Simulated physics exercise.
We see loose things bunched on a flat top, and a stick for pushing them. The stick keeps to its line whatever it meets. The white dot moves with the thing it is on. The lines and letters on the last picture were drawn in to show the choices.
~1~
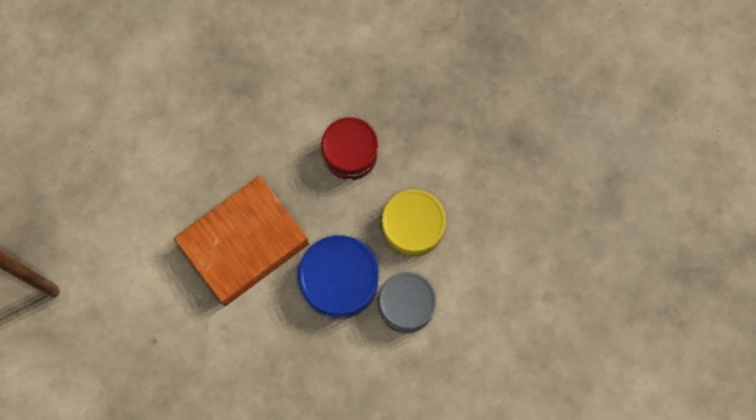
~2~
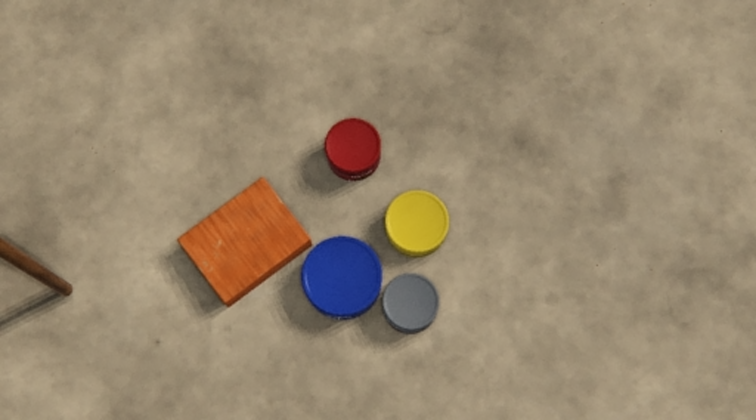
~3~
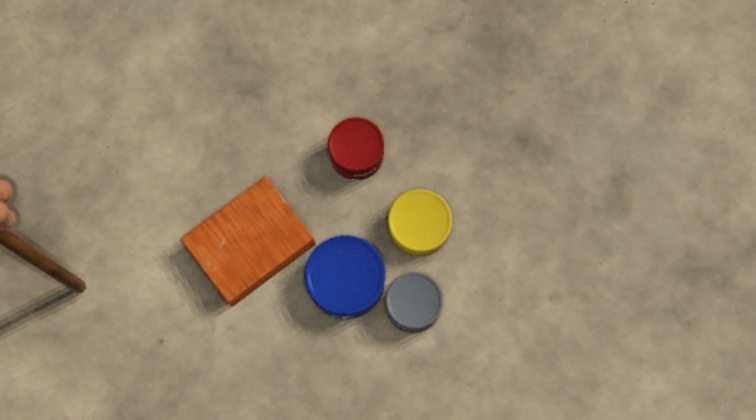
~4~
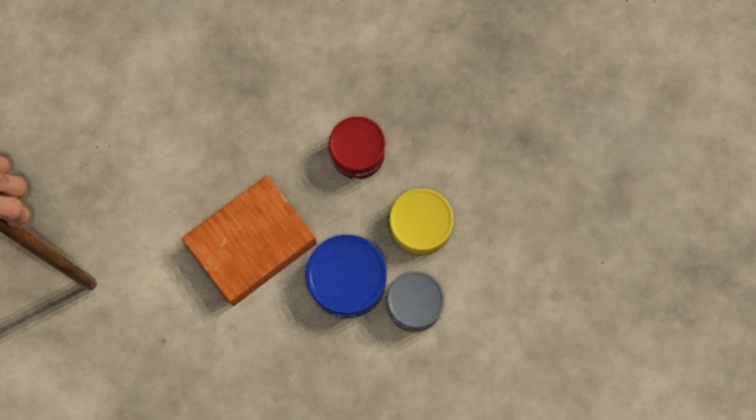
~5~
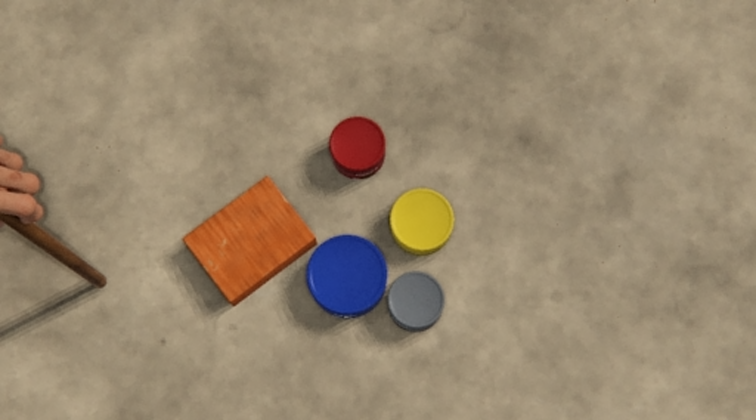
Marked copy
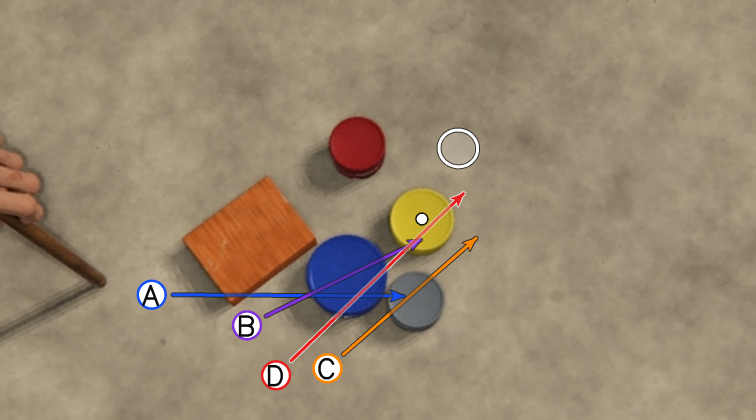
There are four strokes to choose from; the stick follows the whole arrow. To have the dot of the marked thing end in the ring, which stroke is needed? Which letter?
Push along D.
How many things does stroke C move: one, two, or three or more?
One.
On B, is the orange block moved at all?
On that stroke, no.
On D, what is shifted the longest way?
It is the yellow tub.
On the marked copy, A from (173, 295) to (404, 296); B from (266, 316) to (421, 240); C from (343, 354) to (476, 238); D from (291, 361) to (464, 193); the ring at (458, 148); the white dot at (422, 219).
Following D. Soon after the start, foot of the stick (355, 299); yellow tub (424, 220); blue jar (361, 250).
Later, foot of the stick (417, 239); yellow tub (435, 203); blue jar (363, 224).
In the end, foot of the stick (463, 194); yellow tub (459, 155); blue jar (363, 224); the dot on the yellow tub is in the ring.
As for the rest, A leaves the dotted thing at (446, 188); B leaves the dotted thing at (490, 176); C leaves the dotted thing at (421, 223).
